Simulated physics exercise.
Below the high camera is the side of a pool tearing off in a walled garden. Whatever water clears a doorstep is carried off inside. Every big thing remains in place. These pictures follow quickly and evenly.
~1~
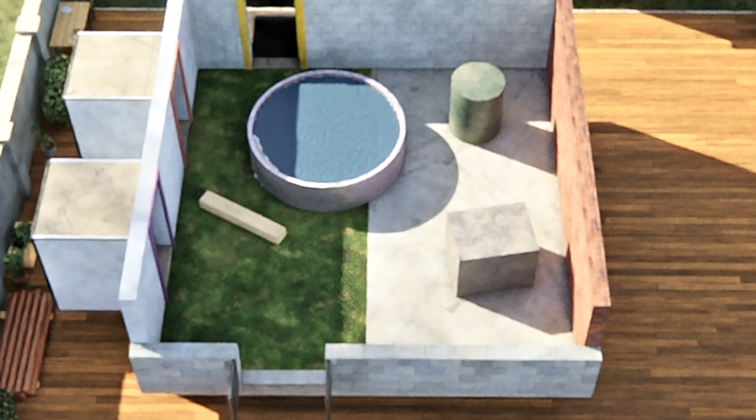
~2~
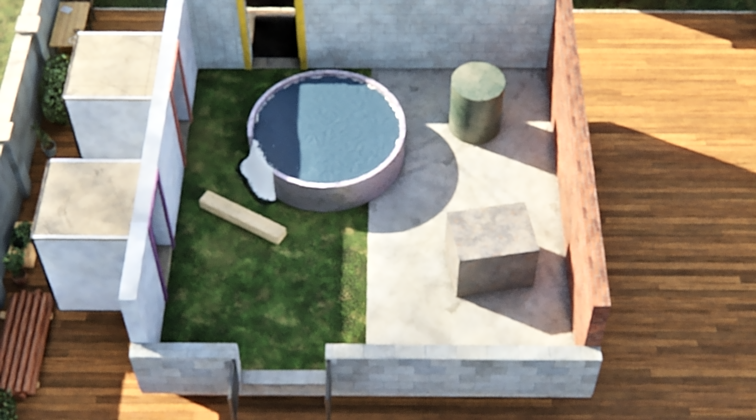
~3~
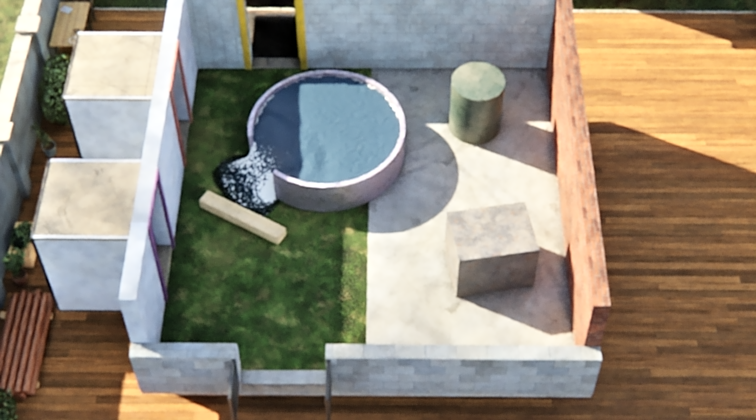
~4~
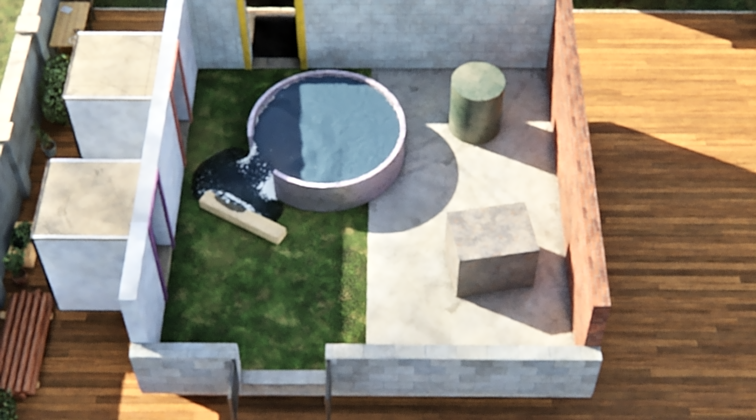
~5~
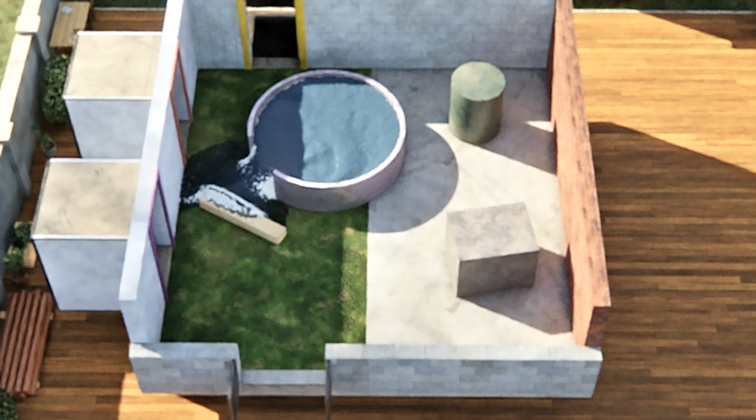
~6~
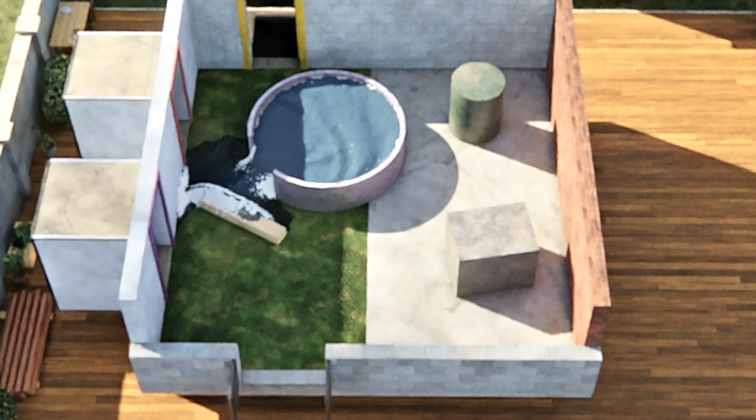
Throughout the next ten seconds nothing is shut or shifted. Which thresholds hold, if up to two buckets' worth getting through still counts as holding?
The red door does not hold; the purple door holds; the yellow door does not hold.
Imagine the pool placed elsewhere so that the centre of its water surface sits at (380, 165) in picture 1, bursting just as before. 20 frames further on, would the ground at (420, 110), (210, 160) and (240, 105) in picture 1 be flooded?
Result: Spared; inundated; inundated.
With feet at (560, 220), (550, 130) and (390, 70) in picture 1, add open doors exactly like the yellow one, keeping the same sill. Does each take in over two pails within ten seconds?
In sequence: Falls short, falls short, falls short.
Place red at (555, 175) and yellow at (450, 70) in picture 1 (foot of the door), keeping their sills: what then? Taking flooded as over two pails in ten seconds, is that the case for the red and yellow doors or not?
I'd expect the red door remains short of it, and the yellow door remains short of it too.
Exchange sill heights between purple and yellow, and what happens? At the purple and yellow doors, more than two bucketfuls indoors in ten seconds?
As for the doors, the purple door overshoots and the yellow door comes in short.
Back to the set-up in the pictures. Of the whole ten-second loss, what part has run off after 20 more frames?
Working it through, I arrive at 10 per cent.
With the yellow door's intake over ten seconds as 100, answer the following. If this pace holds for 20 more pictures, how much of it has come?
By my reckoning, 0 percent.
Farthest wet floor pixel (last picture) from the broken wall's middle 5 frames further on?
I'd say around (170, 272).
A moment on, water covers 15 % of the floor; the red door wet at the sill, nothing in, the purple door wet at the sill, nothing in, the yellow door not reached.
Next, water covers 25 % of the floor; the red door under two buckets in, the purple door wet at the sill, nothing in, the yellow door not reached.
Then, water covers 45 % of the floor; the red door over two buckets in, the purple door wet at the sill, nothing in, the yellow door under two buckets in.
Later, water covers 65 % of the floor; the red door over two buckets in, the purple door wet at the sill, nothing in, the yellow door over two buckets in.
In the end, water covers 90 % of the floor; the red door over two buckets in, the purple door wet at the sill, nothing in, the yellow door far over two buckets in.
